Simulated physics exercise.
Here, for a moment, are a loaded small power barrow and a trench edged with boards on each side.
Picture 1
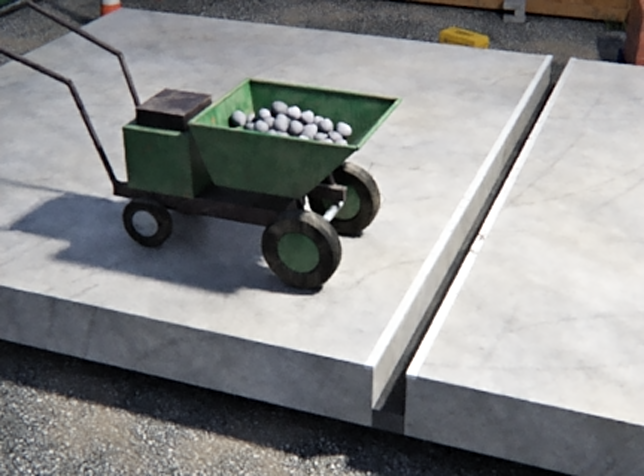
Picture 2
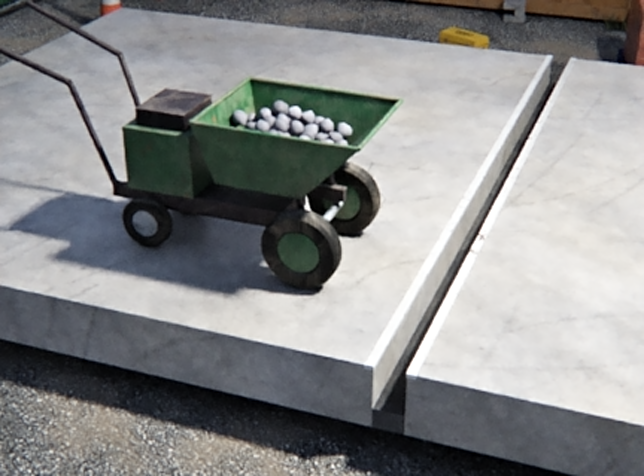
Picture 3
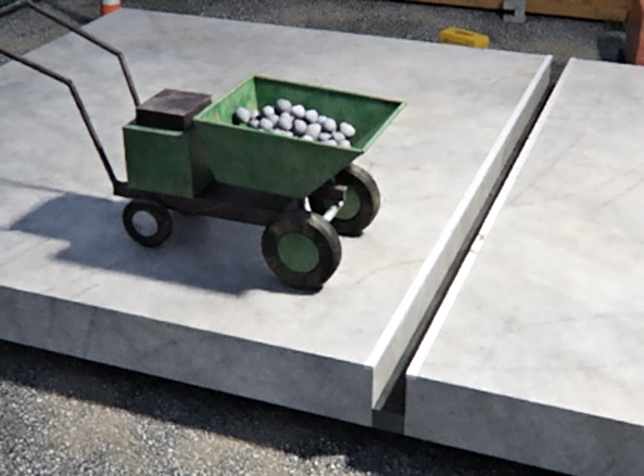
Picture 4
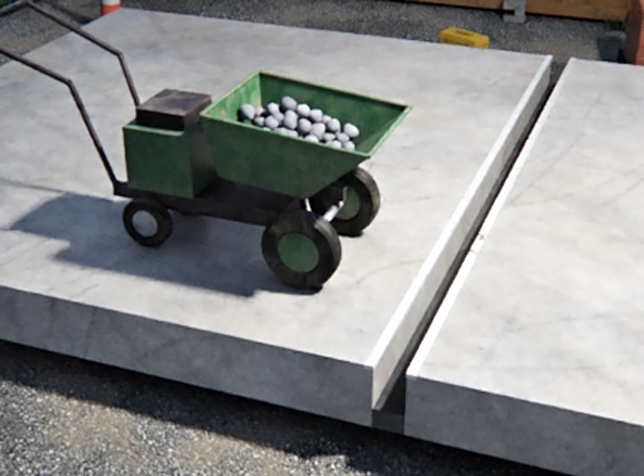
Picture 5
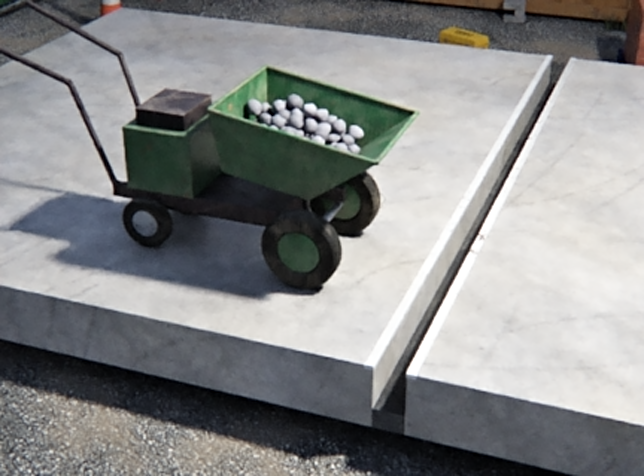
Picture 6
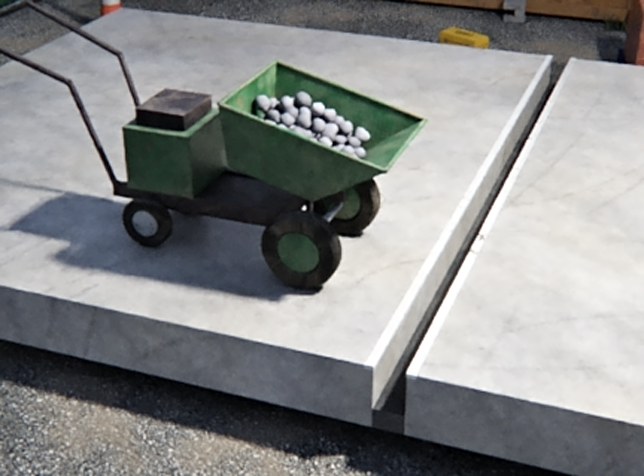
Green wheeled barrow loaded with round grey cobbles standing on a pale slab beside a narrow trench, its skip tilting slightly rightward.
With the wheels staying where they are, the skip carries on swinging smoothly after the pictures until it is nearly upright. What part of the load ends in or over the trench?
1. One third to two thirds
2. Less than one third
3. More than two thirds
Less than one third (2).
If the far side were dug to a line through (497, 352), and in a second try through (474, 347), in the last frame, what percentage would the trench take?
I'd expect close to 100 in a hundred and then close to 100 in a hundred.
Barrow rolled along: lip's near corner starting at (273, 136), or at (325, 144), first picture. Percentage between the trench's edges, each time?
Result: Try 1 = 40 %, try 2 = 60 %.
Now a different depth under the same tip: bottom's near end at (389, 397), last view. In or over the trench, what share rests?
It works out to some 10 per cent.
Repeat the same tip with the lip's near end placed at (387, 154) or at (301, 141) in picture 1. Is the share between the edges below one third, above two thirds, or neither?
Log - stop 1: Under a third. Stop 2: The middle third.
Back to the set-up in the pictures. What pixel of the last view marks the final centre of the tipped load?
Resting centre, last picture - approx. (500, 285).
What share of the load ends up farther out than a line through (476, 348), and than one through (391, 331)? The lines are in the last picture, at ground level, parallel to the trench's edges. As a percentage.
That's 30 in a hundred for the first and 70 in a hundred for the second.
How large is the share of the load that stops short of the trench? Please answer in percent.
Roughly 0 in a hundred.
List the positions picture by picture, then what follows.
In the first frame, lip of the skip (357, 149), level; top of the load (268, 139), round cobbles; first edge of the trench (390, 330); far edge (430, 338), the trench under half as wide as the skip, and about as deep as wide.
In the second frame, lip of the skip (358, 150), level; top of the load (269, 138).
In the third frame, lip of the skip (362, 153), tipped barely; top of the load (274, 134).
In the fourth frame, lip of the skip (368, 157), tipped a little; top of the load (266, 128).
In the fifth frame, lip of the skip (376, 163), tipped a little; top of the load (285, 130).
In the sixth frame, lip of the skip (385, 172), tipped a little; top of the load (292, 128); first edge of the trench (390, 330); far edge (430, 338).
Just after the last frame, skip tipped steeply; every one in the skip.
A moment on, skip tipped right over; the larger part in the skip; just a few in or heaped over the trench; roughly a quarter beyond it.
Further on, skip tipped right over; roughly a third in the skip; about a tenth in or heaped over the trench; roughly two thirds beyond it.
When it is over, skip tipped right over; roughly a quarter in the skip; about a tenth in or heaped over the trench; roughly two thirds beyond it.
